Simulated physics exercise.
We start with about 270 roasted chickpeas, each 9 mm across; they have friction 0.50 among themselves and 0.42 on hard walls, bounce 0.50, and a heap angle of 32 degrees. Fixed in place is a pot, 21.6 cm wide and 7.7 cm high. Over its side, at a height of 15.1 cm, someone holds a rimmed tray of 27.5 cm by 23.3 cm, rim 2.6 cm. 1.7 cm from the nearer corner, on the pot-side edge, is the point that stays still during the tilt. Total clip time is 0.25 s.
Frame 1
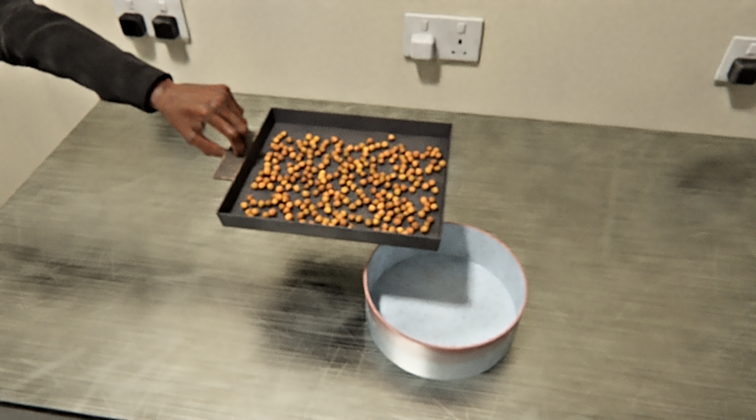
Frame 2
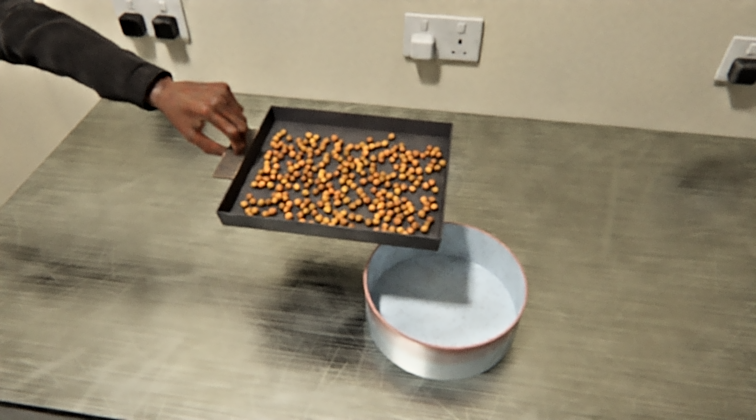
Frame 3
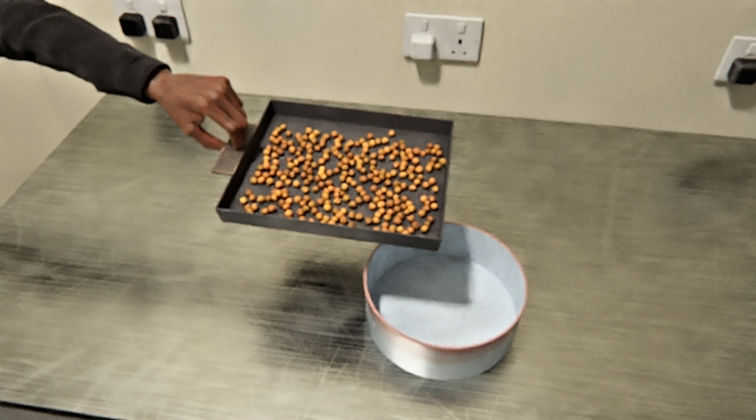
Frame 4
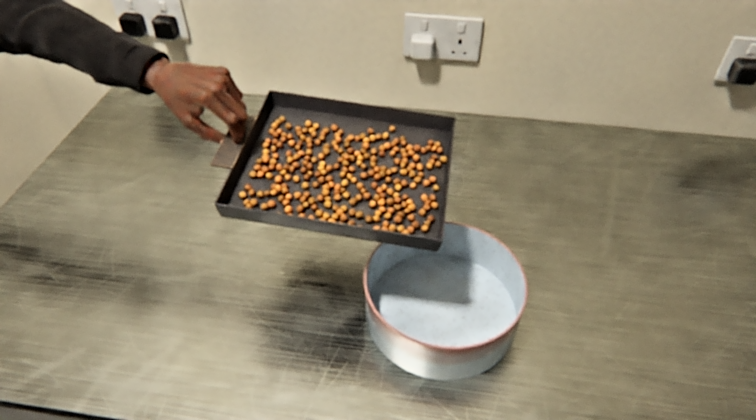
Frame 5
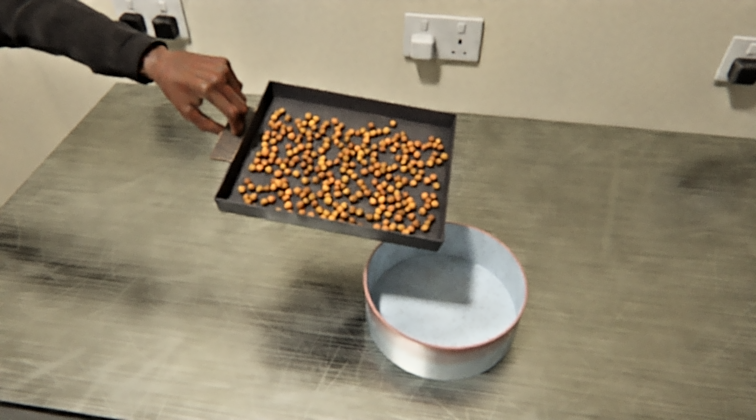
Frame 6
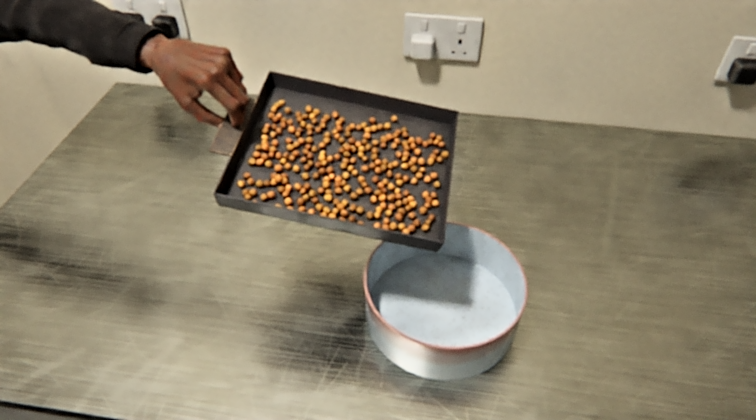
A hand slowly tilts a dark tray of roasted chickpeas, raising its left side.
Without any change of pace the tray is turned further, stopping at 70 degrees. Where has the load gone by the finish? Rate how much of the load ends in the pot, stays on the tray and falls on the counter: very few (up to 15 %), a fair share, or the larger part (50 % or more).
Pot: Very few; left on the tray: The larger part; counter: Very few.
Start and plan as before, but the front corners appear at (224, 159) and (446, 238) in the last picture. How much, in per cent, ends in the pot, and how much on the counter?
You'd end with pot at 5 and counter at 10.
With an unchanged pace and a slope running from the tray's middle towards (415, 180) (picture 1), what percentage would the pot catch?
About 0 per cent.
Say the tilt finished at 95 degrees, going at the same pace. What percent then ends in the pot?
That comes out at some 90 per cent.
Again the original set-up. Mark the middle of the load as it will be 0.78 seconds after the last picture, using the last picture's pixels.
Close to pixel (415, 188).
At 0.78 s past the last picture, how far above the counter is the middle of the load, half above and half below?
About 22 centimetres.
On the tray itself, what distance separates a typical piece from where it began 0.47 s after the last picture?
Roughly 6 cm.
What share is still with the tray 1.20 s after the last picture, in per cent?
About 95 per cent.
Then, 0.47 s after the last picture, tilt 39 degrees; the tray holds 100 %, the pot 0 %.
Then, 0.78 s after the last picture, tilt 58 degrees; the tray holds 100 %, the pot 0 %.
Then, 1.20 s after the last picture, tilt 70 degrees; the tray holds 95 %, the pot 5 %.
In the end, pot 5 %, tray 95 %, counter 0 %.
